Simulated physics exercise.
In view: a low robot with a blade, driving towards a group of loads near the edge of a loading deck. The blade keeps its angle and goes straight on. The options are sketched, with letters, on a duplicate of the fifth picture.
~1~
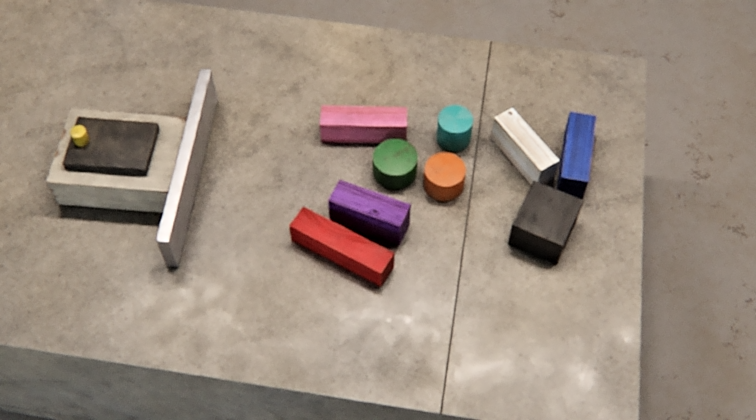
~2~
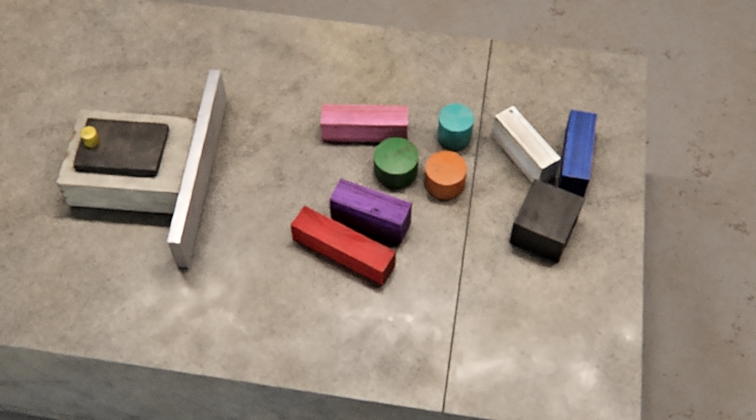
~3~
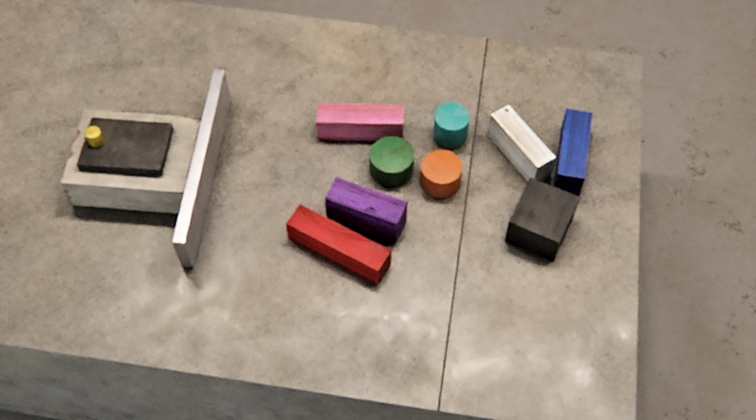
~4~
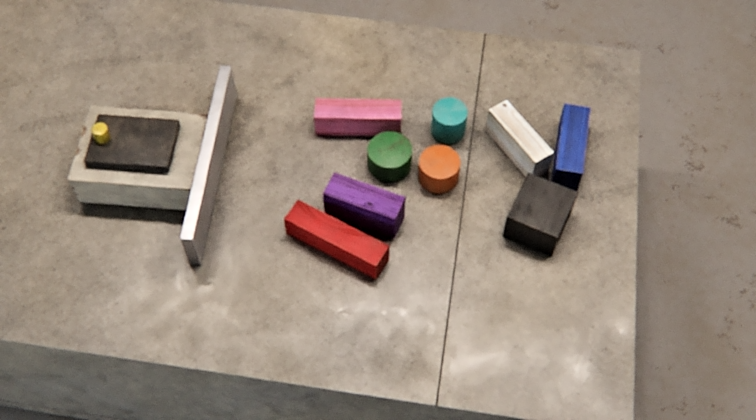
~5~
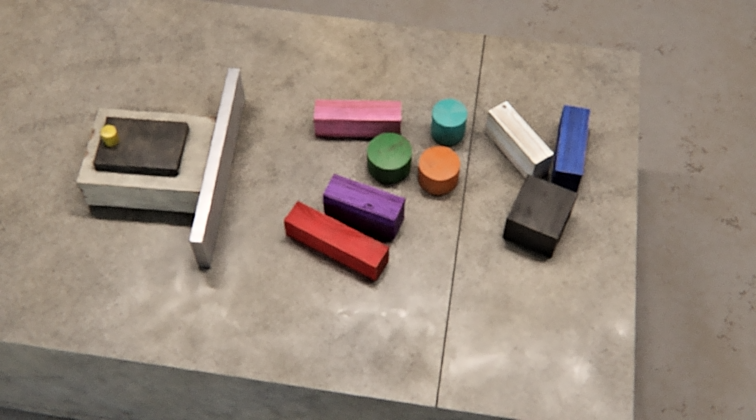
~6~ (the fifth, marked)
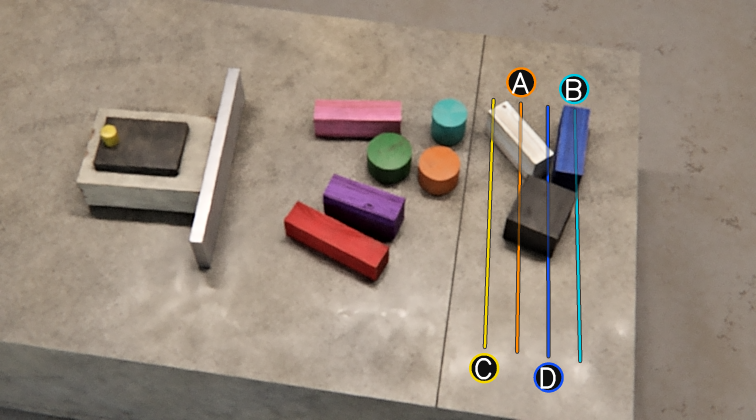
On a grey deck, a low robot with a blade moves slightly right towards coloured loads.
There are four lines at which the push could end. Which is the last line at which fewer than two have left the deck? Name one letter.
No farther than A.
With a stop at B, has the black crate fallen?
Yes.
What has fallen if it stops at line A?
It is the blue stick.
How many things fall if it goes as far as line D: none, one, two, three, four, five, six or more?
By then, three.
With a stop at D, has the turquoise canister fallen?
No.
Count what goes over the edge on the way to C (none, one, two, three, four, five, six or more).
The count is none.
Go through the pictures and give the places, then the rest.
Red stick (342, 246); turquoise canister (454, 128); white stick (524, 149), in the first frame.
Robot (128, 146); black crate (547, 220), in the second frame.
Robot (133, 146); blue stick (573, 151), in the third frame.
Robot (139, 142); orange canister (439, 170), in the fourth frame.
Robot (148, 145); red stick (336, 240); turquoise canister (449, 122); white stick (519, 142), in the fifth frame.
On the copy, A at (519, 218); B at (577, 226); C at (490, 214); D at (548, 222).
On A. First, robot (255, 159); red stick (376, 250); pink stick (383, 125).
Then, robot (364, 173); black crate (545, 217); white stick (544, 140).
Finally, robot (449, 184); blue stick over the edge; black crate (628, 228); one fallen.
By contrast, B drops three; C is within the limit but short; D drops three.
